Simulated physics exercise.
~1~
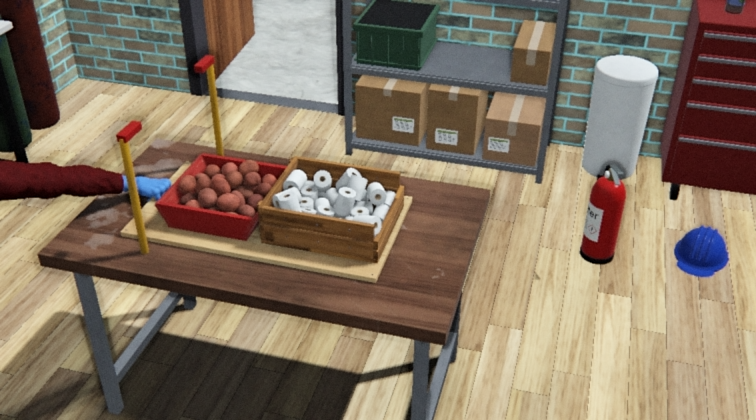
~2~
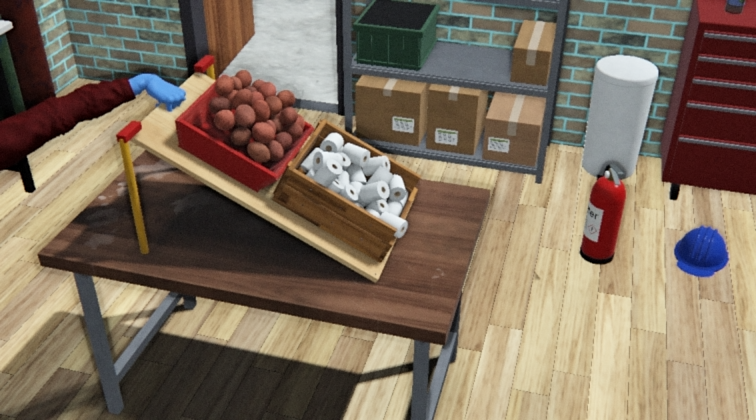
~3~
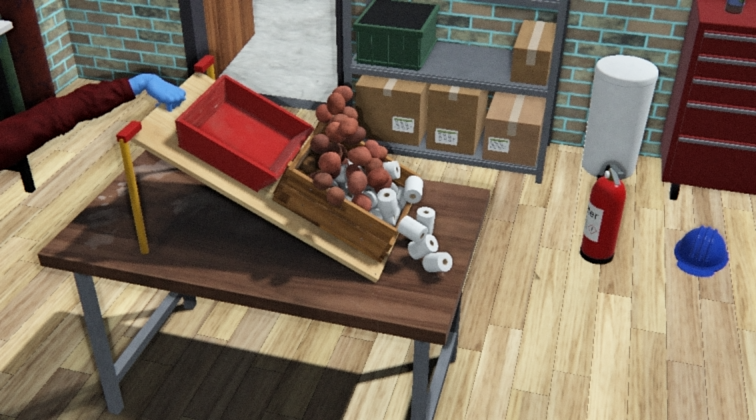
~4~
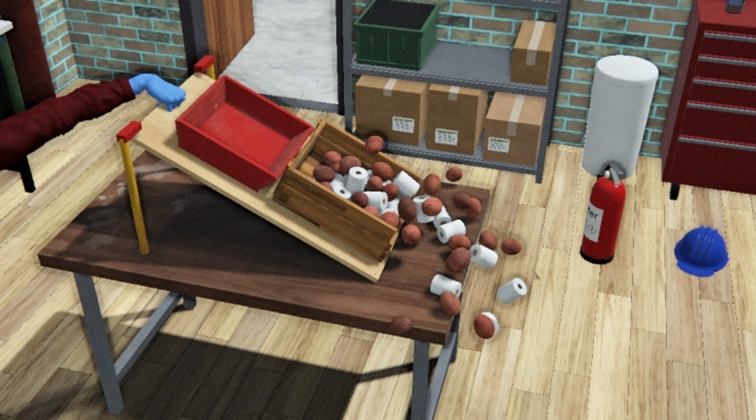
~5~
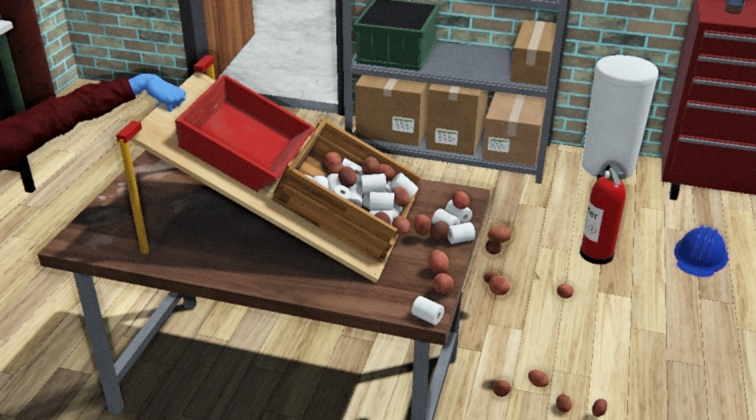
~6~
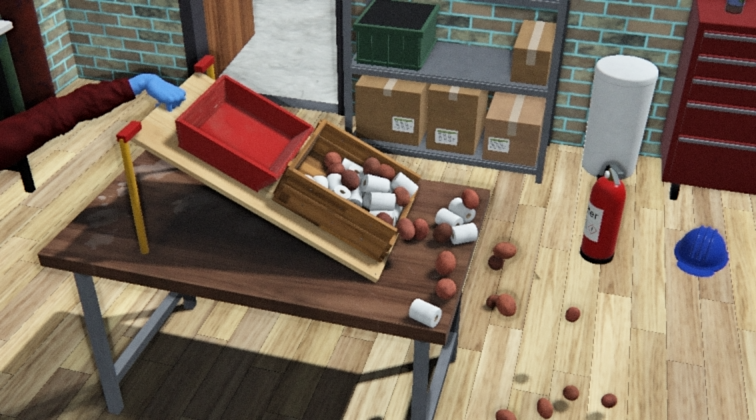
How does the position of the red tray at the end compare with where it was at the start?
At the start it sits level, low over the table at the left. By the end it is higher up and slightly further right, tilted down to the right on the raised board.
